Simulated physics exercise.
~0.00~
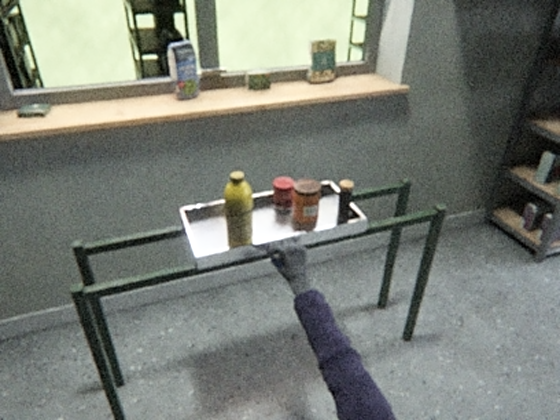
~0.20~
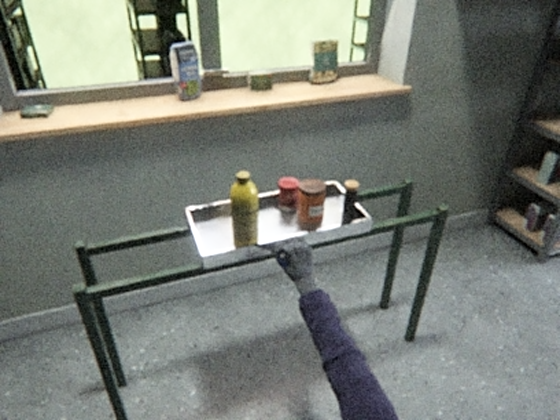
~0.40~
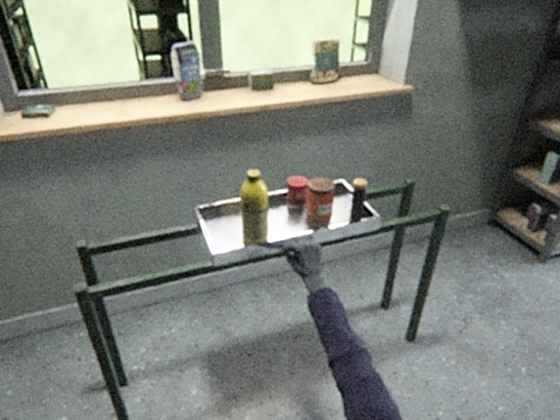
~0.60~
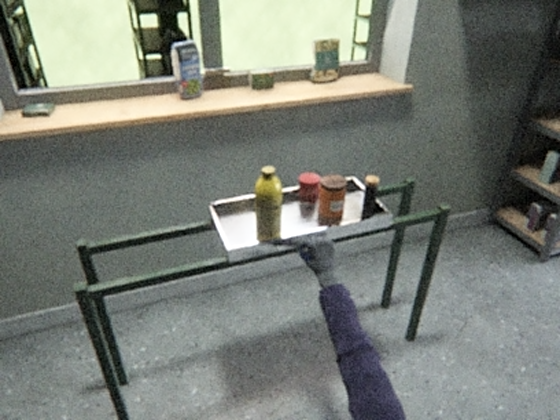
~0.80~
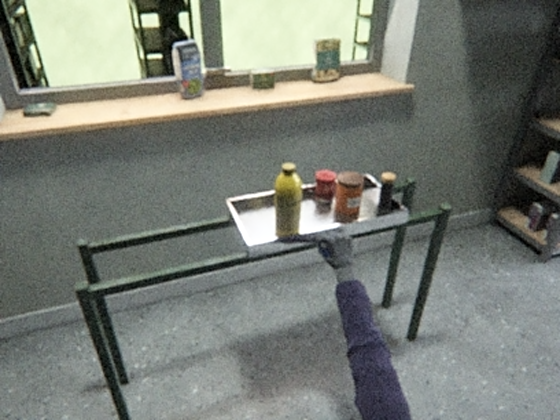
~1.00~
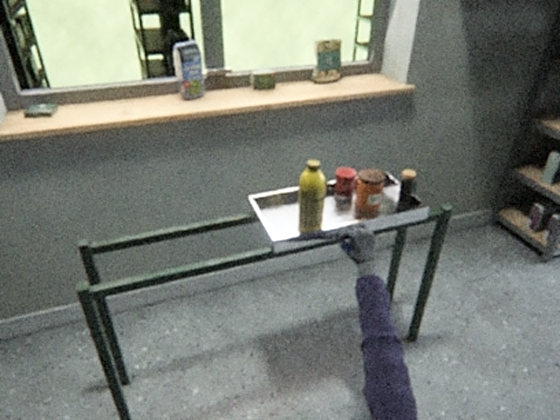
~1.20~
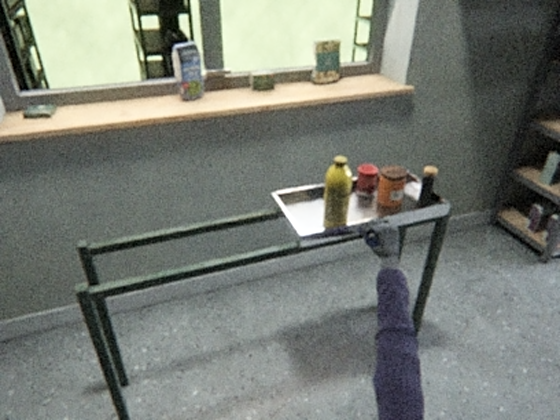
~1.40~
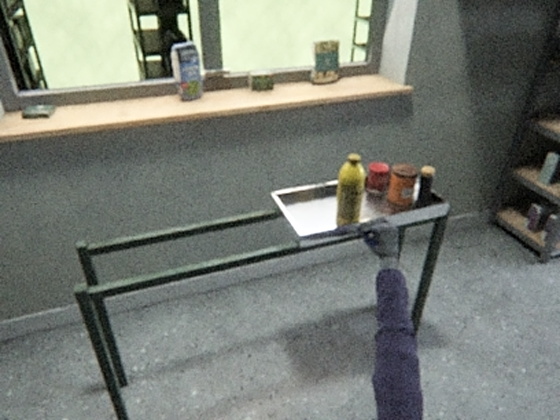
The video shows a gloved hand sliding a tray holding a yellow bottle, red tin, orange jar and black shaker rightward along green rails until it stops at the right end, where the bottle, tin and jar slide slightly farther right, with all four items left upright on the tray.
